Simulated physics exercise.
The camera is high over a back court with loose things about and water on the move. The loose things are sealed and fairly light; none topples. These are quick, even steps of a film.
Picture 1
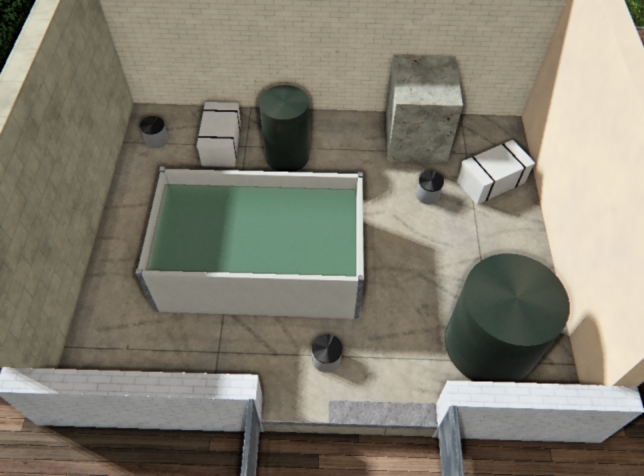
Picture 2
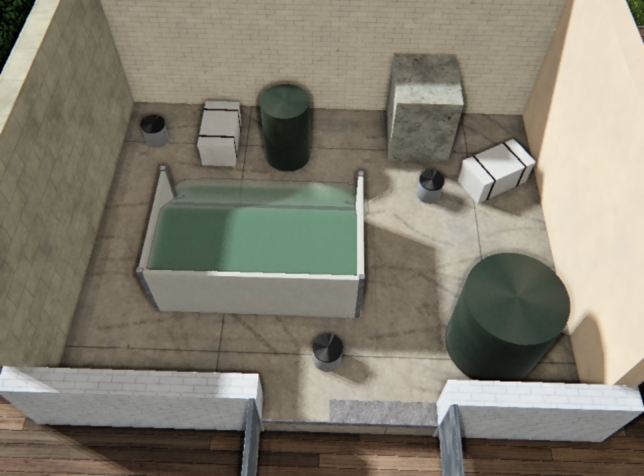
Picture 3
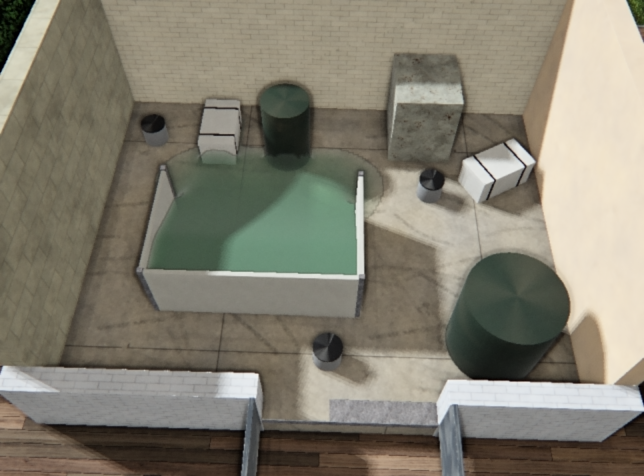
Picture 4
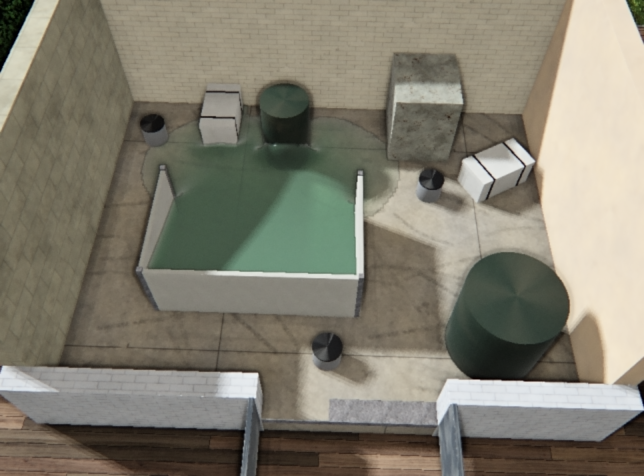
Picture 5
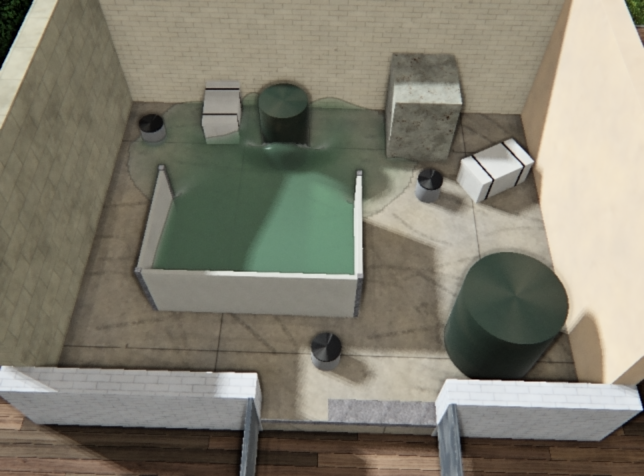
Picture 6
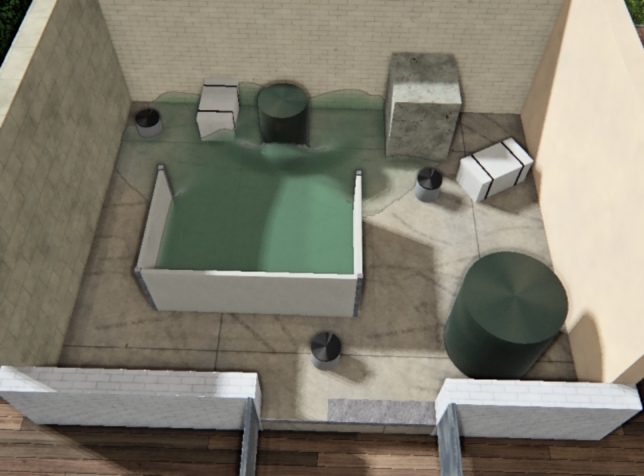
A large white-walled tank of green water stands in a paved, walled court, seen from high above by a still camera. Dark green drums, white boxes with dark straps, small dark-topped pails and a grey stone block stand around it. The tank's far side opens, and water pours out toward the back wall, spreading sideways as the left strapped box slides back a little, then the far-left pail shifts slightly.
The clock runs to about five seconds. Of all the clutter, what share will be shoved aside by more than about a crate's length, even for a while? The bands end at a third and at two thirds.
That comes to two thirds or more.
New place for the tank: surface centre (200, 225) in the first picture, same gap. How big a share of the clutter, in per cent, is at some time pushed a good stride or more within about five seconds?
About 100 per cent.
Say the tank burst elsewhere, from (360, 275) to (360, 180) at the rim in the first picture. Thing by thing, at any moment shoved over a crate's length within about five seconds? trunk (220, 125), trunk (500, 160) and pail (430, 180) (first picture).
One after the other: No, yes, shifted that much.
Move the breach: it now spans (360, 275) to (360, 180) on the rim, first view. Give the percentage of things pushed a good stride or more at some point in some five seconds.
I make it 60 per cent.
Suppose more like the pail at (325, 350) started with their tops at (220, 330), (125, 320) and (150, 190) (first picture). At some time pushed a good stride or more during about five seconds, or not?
One after the other: Swept aside, shifted that much, shifted that much.
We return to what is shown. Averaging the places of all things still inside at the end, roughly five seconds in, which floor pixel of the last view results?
Around (365, 319).
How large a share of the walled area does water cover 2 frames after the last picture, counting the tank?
Near 40 in a hundred.
A moment on, 1 of 5 are well off their spots; 2 afloat.
Next, 2 of 5 are well off their spots; 2 afloat.
Later, 4 of 5 are well off their spots; 4 afloat.
In the end, 5 of 5 are well off their spots, and 5 have been at some point; 5 afloat.
